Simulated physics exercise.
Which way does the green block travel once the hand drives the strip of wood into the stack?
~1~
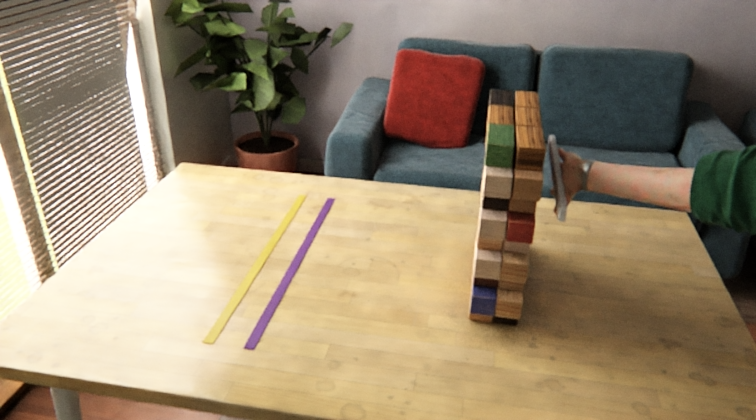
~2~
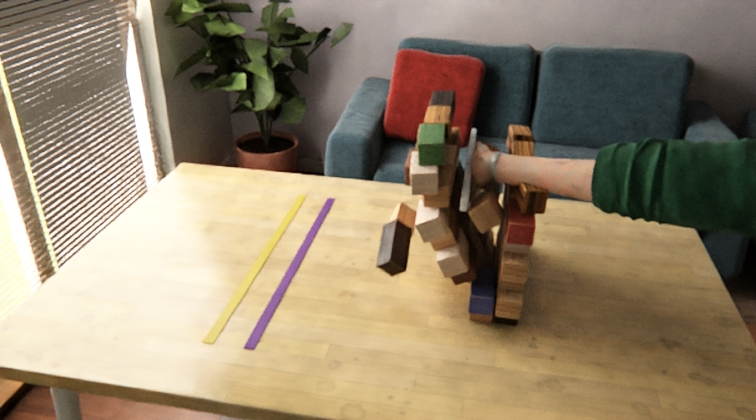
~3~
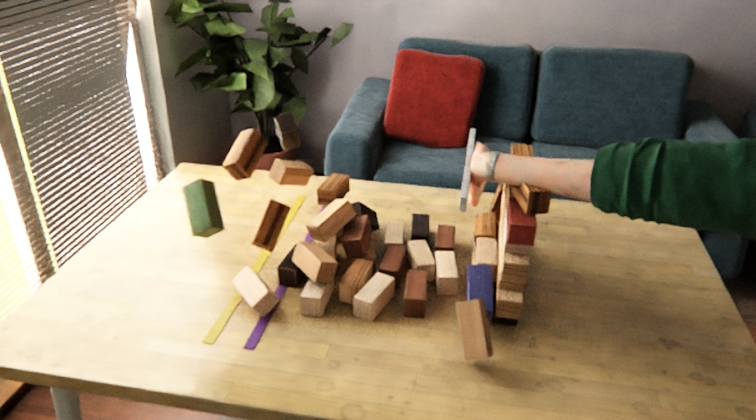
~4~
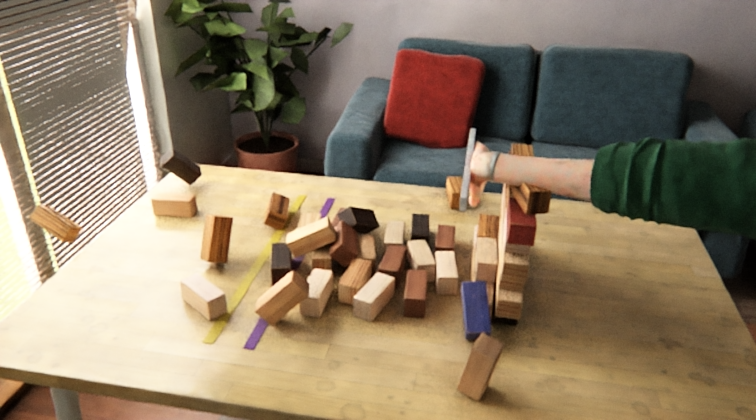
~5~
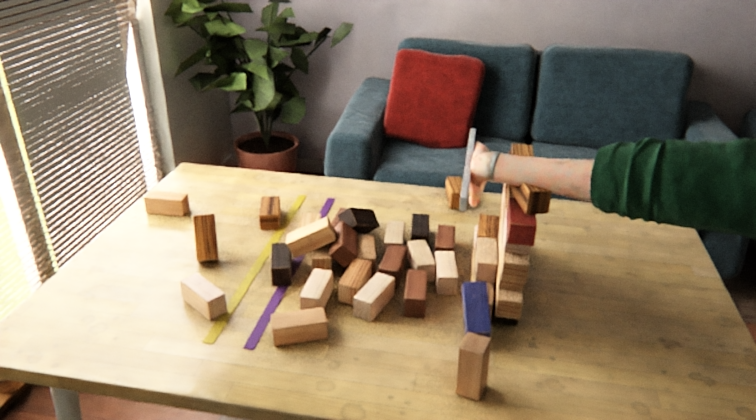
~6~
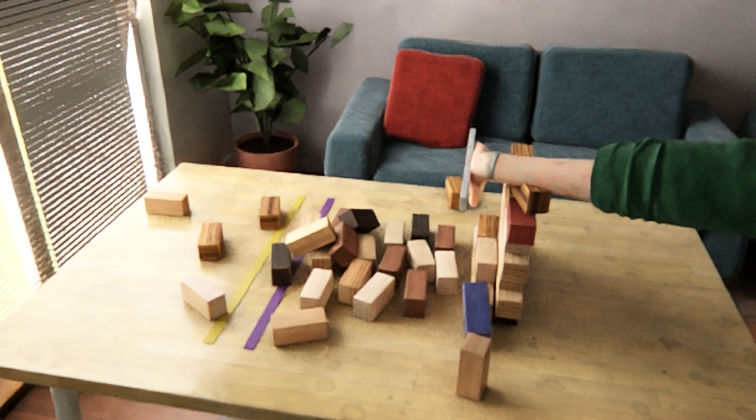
The green block travels to the left, flying out from the top of the stack and over the coloured lines.
